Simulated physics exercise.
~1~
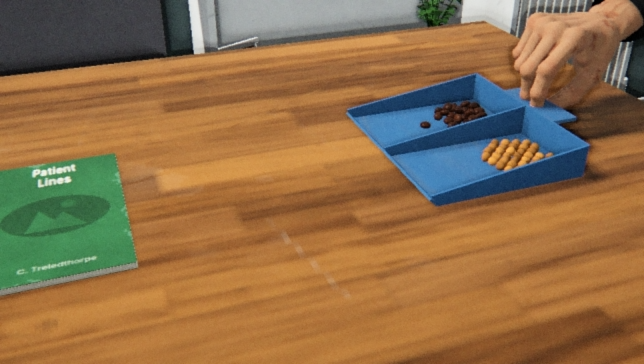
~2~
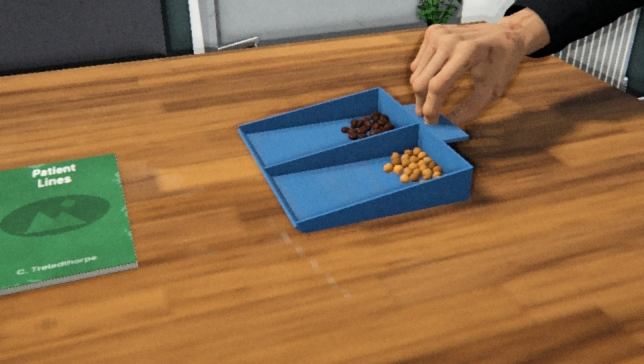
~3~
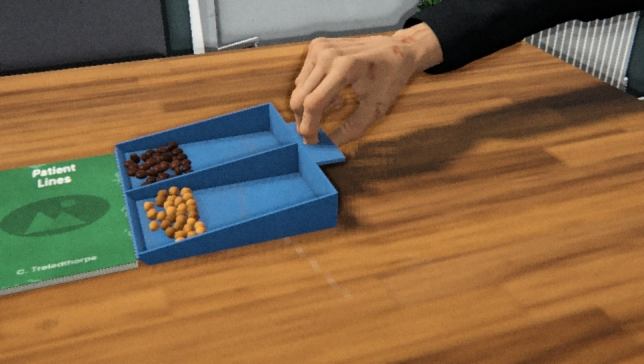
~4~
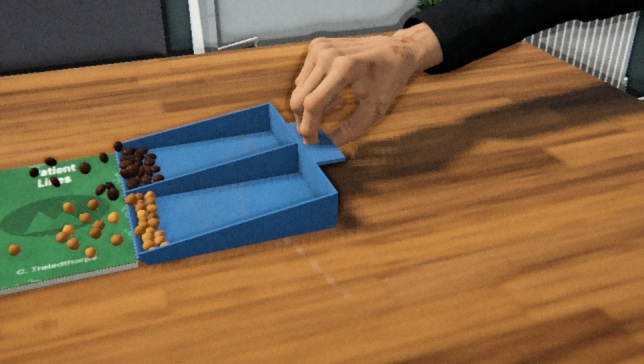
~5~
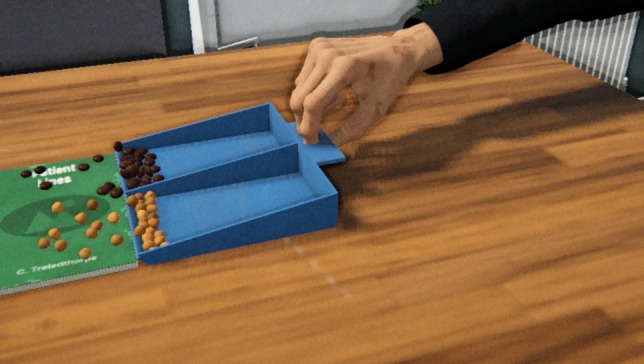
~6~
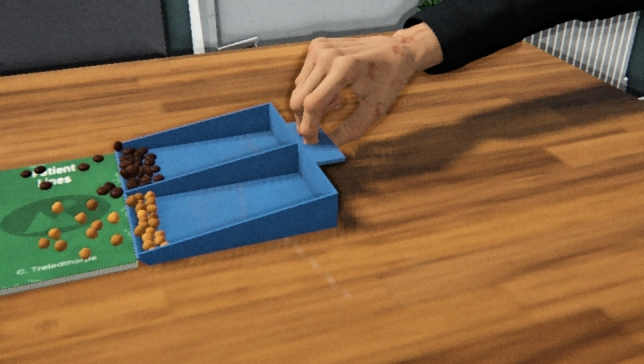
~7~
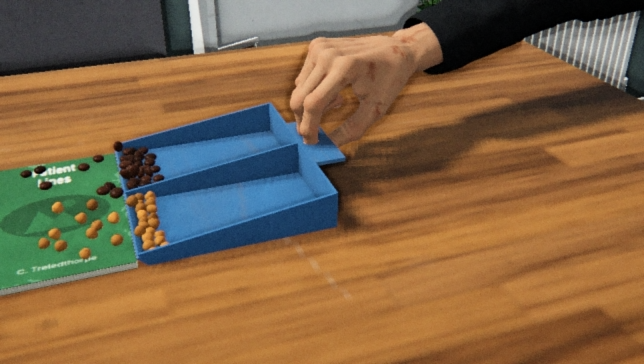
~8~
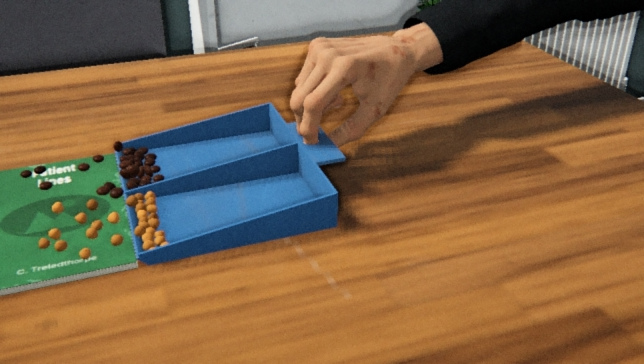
The clip opens on a wooden counter where a hand holds the tab of a blue two-part tray, with small dark brown pieces in the back part and tan ones in the front. The hand pushes the tray left towards a thin green book lying flat. The tray stops against the book's edge, and both lots slide forward to the low front rim. Some pieces from each part spill over it and scatter across the cover. At the end everything lies still, with most of both lots bunched inside the rim and the hand still at the tab.
